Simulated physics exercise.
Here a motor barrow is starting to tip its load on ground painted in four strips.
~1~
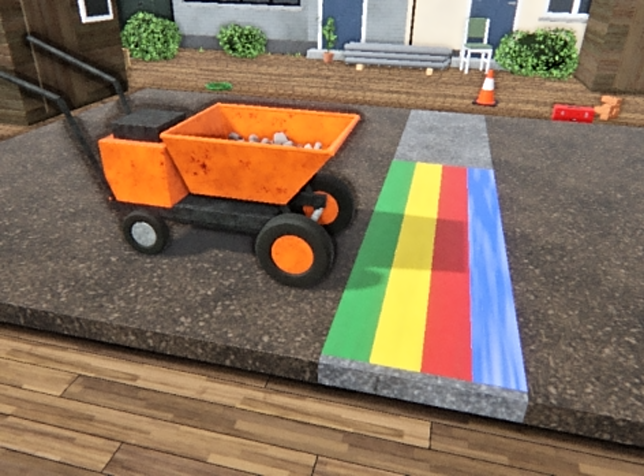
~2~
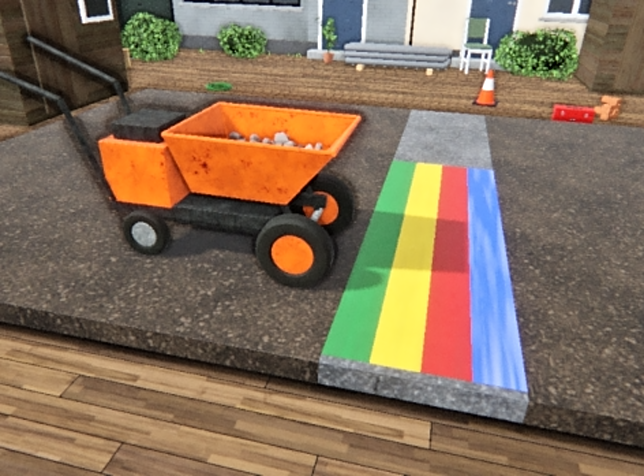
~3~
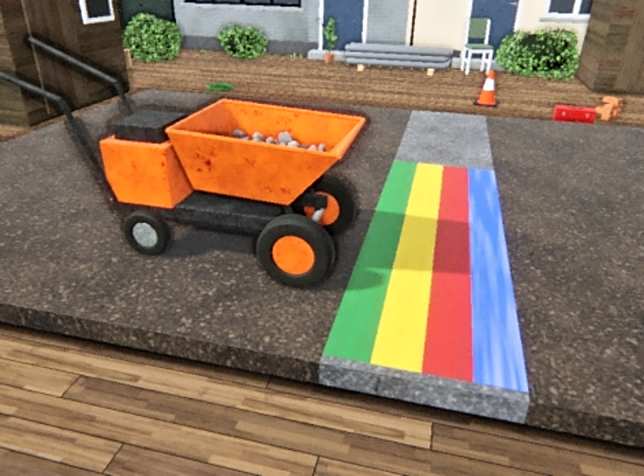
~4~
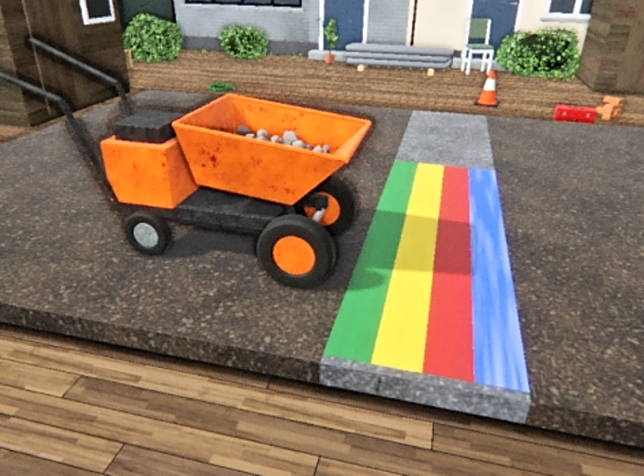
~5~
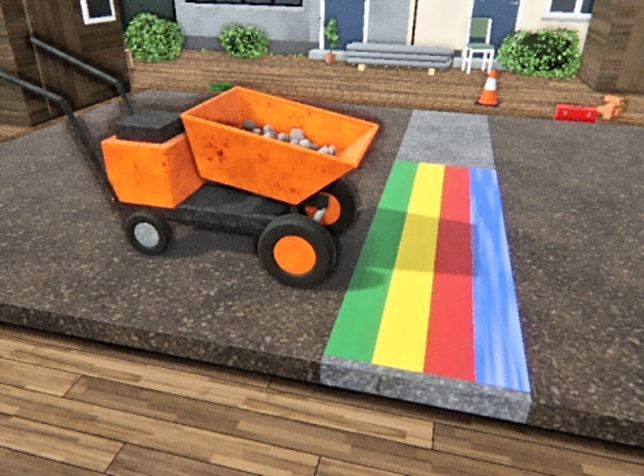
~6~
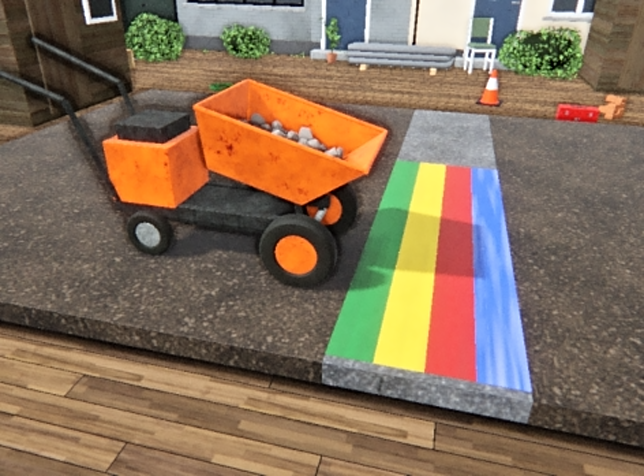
Orange skip of a motor barrow loaded with broken stones tilting gradually forward to the right beside green, yellow, red and blue strips.
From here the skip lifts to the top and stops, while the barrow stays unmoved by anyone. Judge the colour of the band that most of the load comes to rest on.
Most of it rests on the red band.
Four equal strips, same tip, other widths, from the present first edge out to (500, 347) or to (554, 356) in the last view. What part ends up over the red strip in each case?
In turn, 40 and 40 in a hundred.
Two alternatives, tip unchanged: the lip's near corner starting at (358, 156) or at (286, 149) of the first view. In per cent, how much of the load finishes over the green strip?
Some 0 % then some 20 %.
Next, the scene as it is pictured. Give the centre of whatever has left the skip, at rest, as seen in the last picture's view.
I'd put the middle somewhere around (452, 273).
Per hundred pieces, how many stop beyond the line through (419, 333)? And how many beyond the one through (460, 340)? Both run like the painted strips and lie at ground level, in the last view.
Result, first then second: 80 %, 40 %.
Shortly afterwards, skip tipped steeply; the whole lot in the skip.
Next, skip tipped right over; all but a few in the skip; only a few over the yellow strip; only a few over the red strip.
Some moments later, skip tipped right over; near a quarter in the skip; near a quarter over the yellow strip; near a third over the red strip; near a quarter over the blue strip; only a few off the paint.
In the end, skip tipped right over; a little in the skip; none at all over the green strip; near a quarter over the yellow strip; near a third over the red strip; near a quarter over the blue strip; a little off the paint.
